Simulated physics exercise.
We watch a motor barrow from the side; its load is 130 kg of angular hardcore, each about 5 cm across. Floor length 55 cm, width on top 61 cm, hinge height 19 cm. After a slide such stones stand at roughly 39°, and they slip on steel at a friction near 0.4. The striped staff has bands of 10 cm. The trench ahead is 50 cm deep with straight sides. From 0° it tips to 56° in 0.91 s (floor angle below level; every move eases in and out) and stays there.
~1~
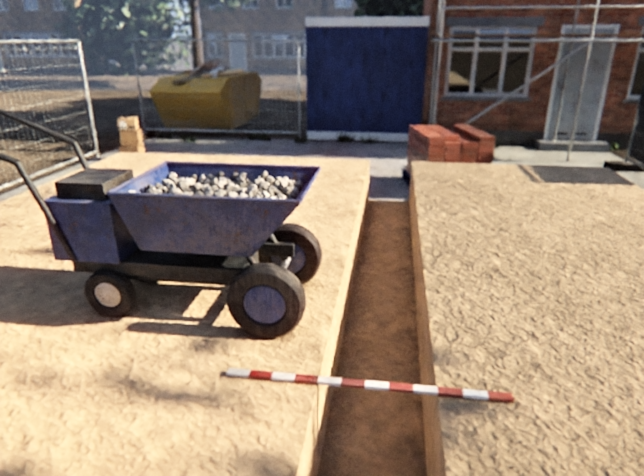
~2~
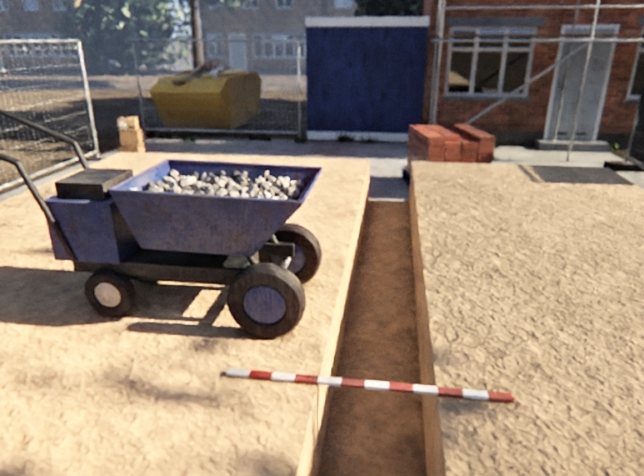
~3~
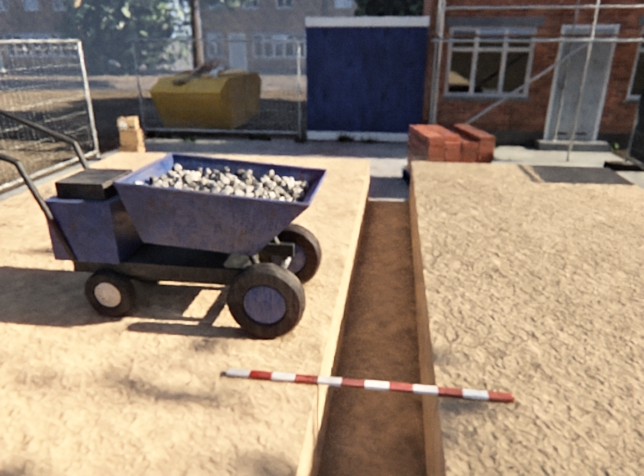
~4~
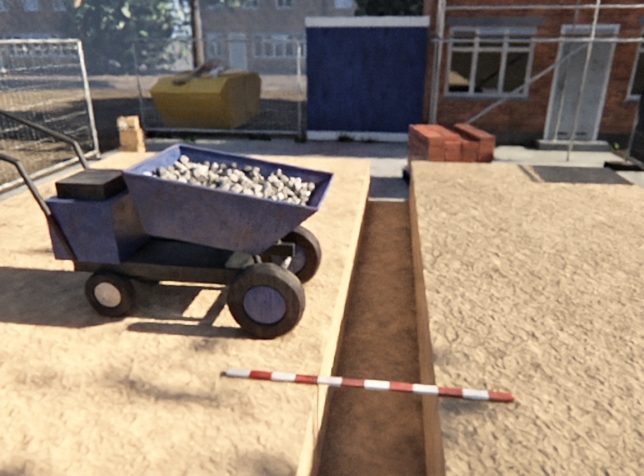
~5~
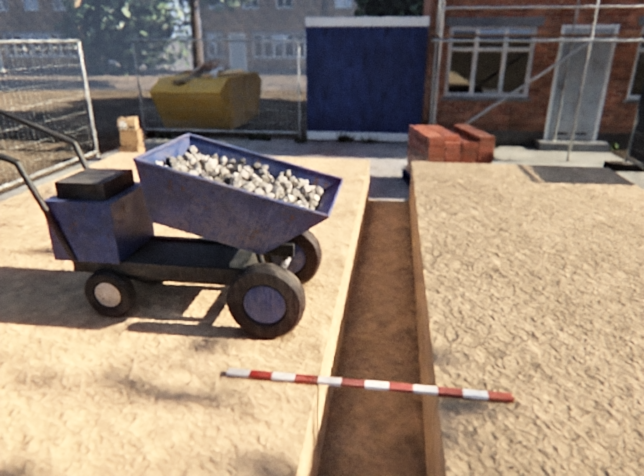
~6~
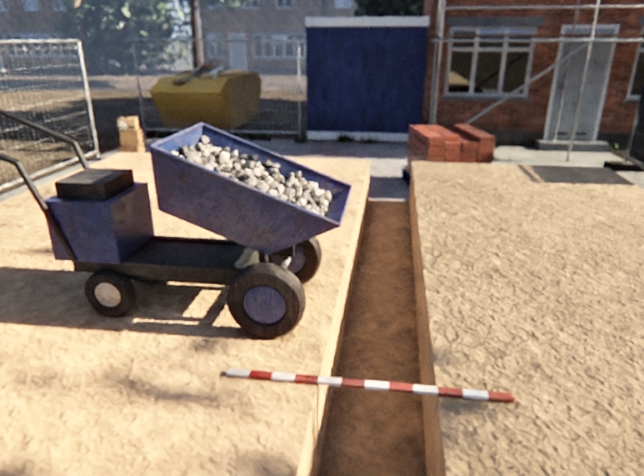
The video shows a blue motor barrow loaded with grey stones standing beside a straight-sided trench, its wheels still, while its skip gradually tilts forward to the right, the rear end rising and the stones staying inside.
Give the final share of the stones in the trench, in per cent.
About 27 per cent.
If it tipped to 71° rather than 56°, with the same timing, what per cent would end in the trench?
It would be near 75 per cent.
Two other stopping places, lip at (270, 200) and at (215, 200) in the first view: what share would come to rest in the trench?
Near 35 per cent from the first place, 25 from the second.
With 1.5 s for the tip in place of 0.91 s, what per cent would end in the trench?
Then about 25 per cent.
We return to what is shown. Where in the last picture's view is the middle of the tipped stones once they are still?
Around (406, 391).
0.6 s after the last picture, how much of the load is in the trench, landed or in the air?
Some 5 per cent.
Then, 0.3 s after the last picture the floor is at 47°, 100 % in the skip; the foremost stones are at (354, 245).
Then, 0.6 s after the last picture the floor is at 56°, 97 % in the skip, 3 % in the trench; the foremost stones are at (407, 286).
Then, 1.0 s after the last picture the floor is at 56°, 81 % in the skip, 15 % in the trench, 4 % past the trench; the foremost stones are at (468, 322).
Then, 2.9 s after the last picture the floor is at 56°, 67 % in the skip, 27 % in the trench, 6 % past the trench; the foremost stones are at (502, 315).
